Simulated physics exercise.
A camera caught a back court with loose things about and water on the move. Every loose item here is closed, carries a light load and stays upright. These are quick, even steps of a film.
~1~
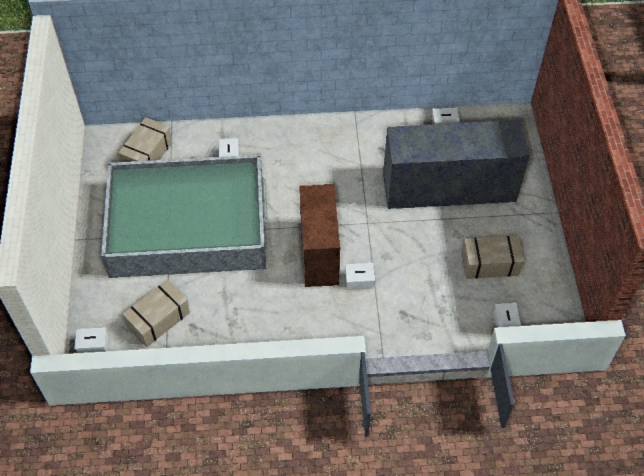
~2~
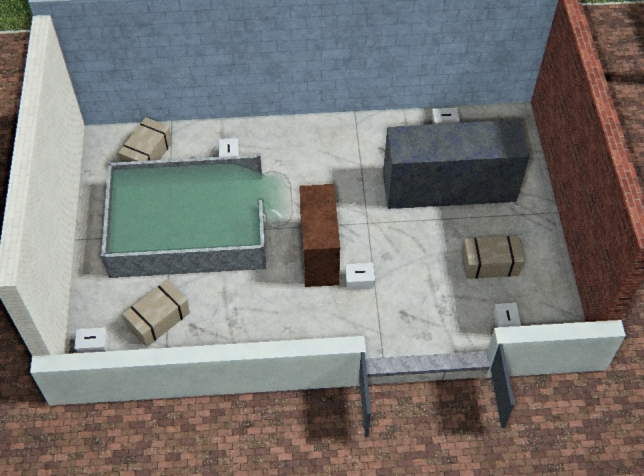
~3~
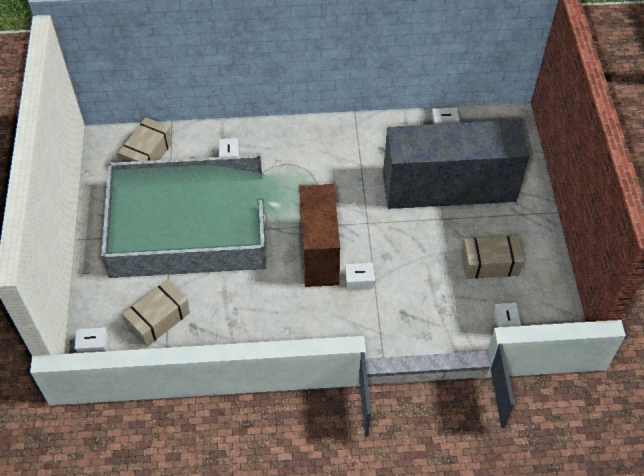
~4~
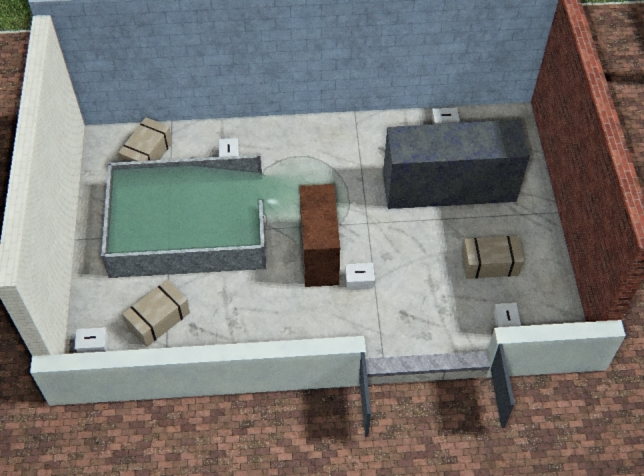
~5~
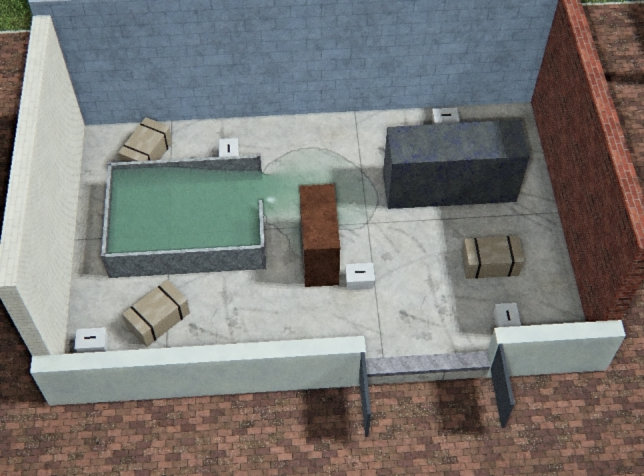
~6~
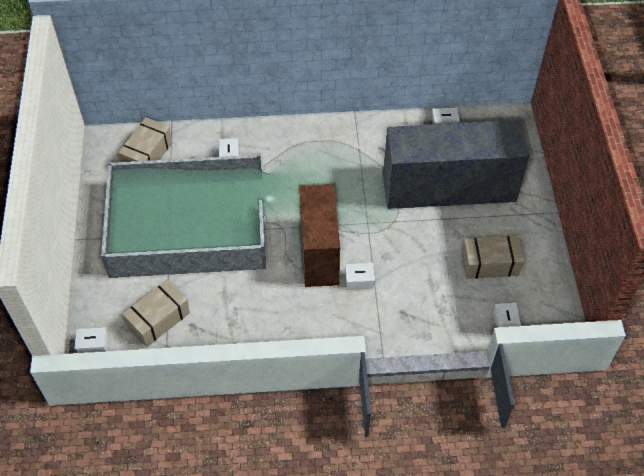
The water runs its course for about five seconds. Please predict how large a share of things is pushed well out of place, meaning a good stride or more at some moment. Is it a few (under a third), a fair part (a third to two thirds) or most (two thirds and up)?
A few.
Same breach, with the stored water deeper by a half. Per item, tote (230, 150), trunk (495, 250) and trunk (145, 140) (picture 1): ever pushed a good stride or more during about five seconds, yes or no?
Going through them in turn, I'd say never got there, then got there, then never got there.
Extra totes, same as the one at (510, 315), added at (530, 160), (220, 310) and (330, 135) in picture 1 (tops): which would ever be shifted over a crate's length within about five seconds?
In turn: Swept aside, never so far, moved that far.
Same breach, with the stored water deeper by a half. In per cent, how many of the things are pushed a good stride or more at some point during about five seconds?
About 20 %.
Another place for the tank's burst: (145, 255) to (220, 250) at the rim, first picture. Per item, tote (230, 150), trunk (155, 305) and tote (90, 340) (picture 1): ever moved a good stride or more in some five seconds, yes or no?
Taking them in order, short of it, covered the distance, covered the distance.
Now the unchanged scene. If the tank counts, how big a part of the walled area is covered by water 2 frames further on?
Close to 25 per cent, tank included.
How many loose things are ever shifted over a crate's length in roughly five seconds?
That adds up to 2.
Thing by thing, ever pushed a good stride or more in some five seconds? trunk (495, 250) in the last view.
My reading: Displaced that much.
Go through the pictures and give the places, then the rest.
The first picture shows a tote at (90, 338), on the bottom; a tote at (508, 316), on the bottom; 0 of 8 have shifted.
The second picture shows a tote at (90, 338), on the bottom; a tote at (508, 316) rests on the ground; 0 of 8 have shifted.
The third picture shows a tote at (90, 338) rests on the ground; a tote at (508, 316), on the bottom; 0 of 8 have shifted.
The fourth picture shows a tote at (90, 338) rests on the ground; a tote at (508, 316) rests on the ground; 0 of 8 have shifted.
The fifth picture shows a tote at (90, 338) rests on the ground; a tote at (508, 316) rests on the ground; 0 of 8 have shifted.
The sixth picture shows a tote at (90, 338), on the bottom; a tote at (508, 316) rests on the ground; 0 of 8 have shifted.
A moment on, 0 of 8 are well off their spots; 0 afloat.
Next, 0 of 8 are well off their spots; 0 afloat.
Later, 2 of 8 are well off their spots; 1 afloat.
In the end, 2 of 8 are well off their spots, and 2 have been at some point; 2 afloat.
